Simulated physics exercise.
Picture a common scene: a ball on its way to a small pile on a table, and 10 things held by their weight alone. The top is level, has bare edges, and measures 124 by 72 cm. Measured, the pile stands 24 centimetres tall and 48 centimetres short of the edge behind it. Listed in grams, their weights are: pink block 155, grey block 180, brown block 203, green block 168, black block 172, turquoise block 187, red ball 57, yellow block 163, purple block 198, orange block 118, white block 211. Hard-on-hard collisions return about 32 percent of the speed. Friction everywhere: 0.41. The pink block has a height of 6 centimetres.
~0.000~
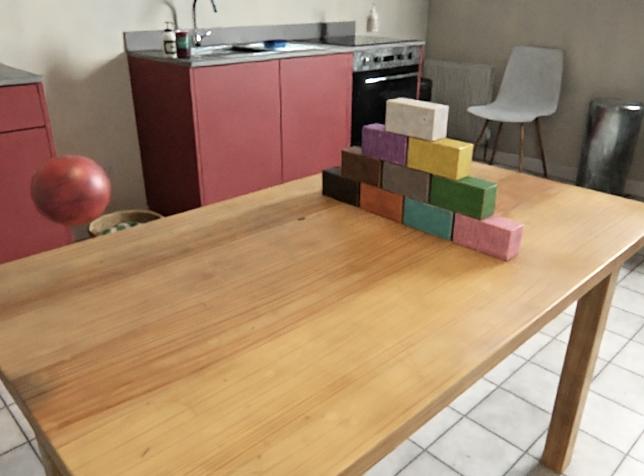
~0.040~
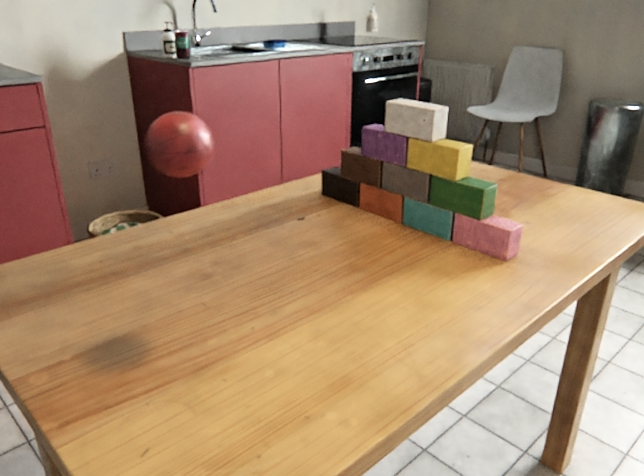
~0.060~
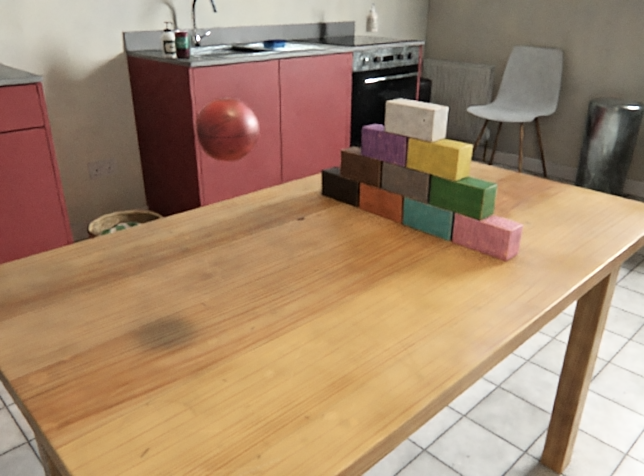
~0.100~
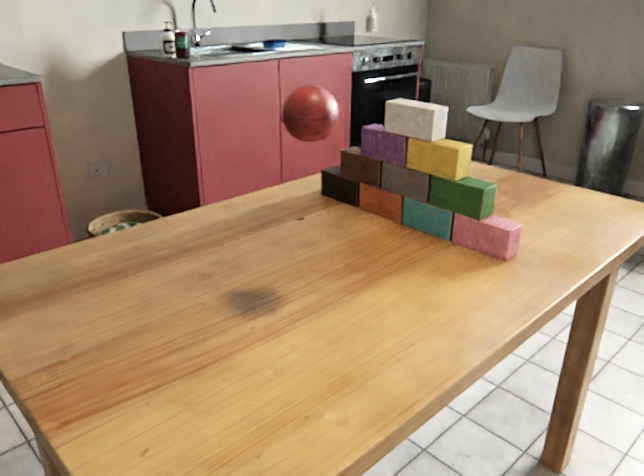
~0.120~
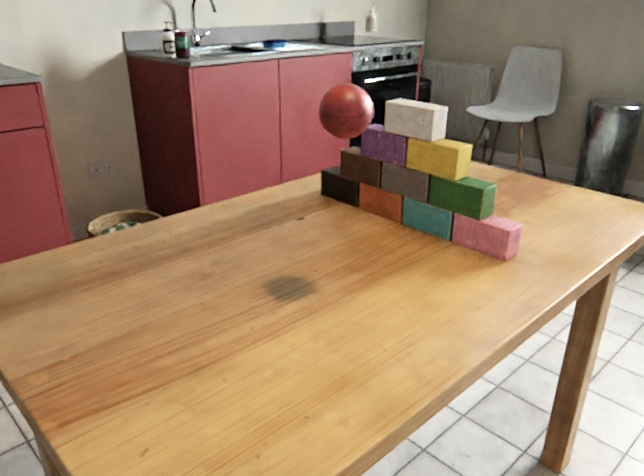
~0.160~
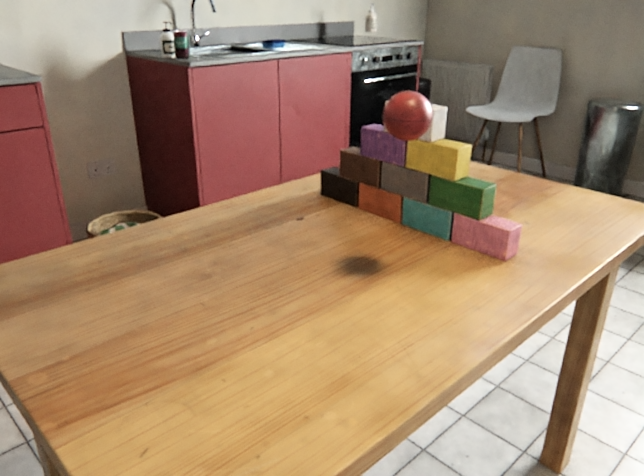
Red ball sailing left to right through the air above a wooden table, passing in front of a pyramid of colourful blocks.
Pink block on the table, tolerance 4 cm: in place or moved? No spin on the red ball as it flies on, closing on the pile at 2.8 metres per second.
Still in place.
After 0.36 s, red ball near (581, 192).
After 0.56 s, things are still on the move.
After 0.76 s, pink block resting near (485, 233).
In the end (1.0 s), all 10 under 4 cm from the start. At the end, from the last picture's camera, pink block near (485, 233).
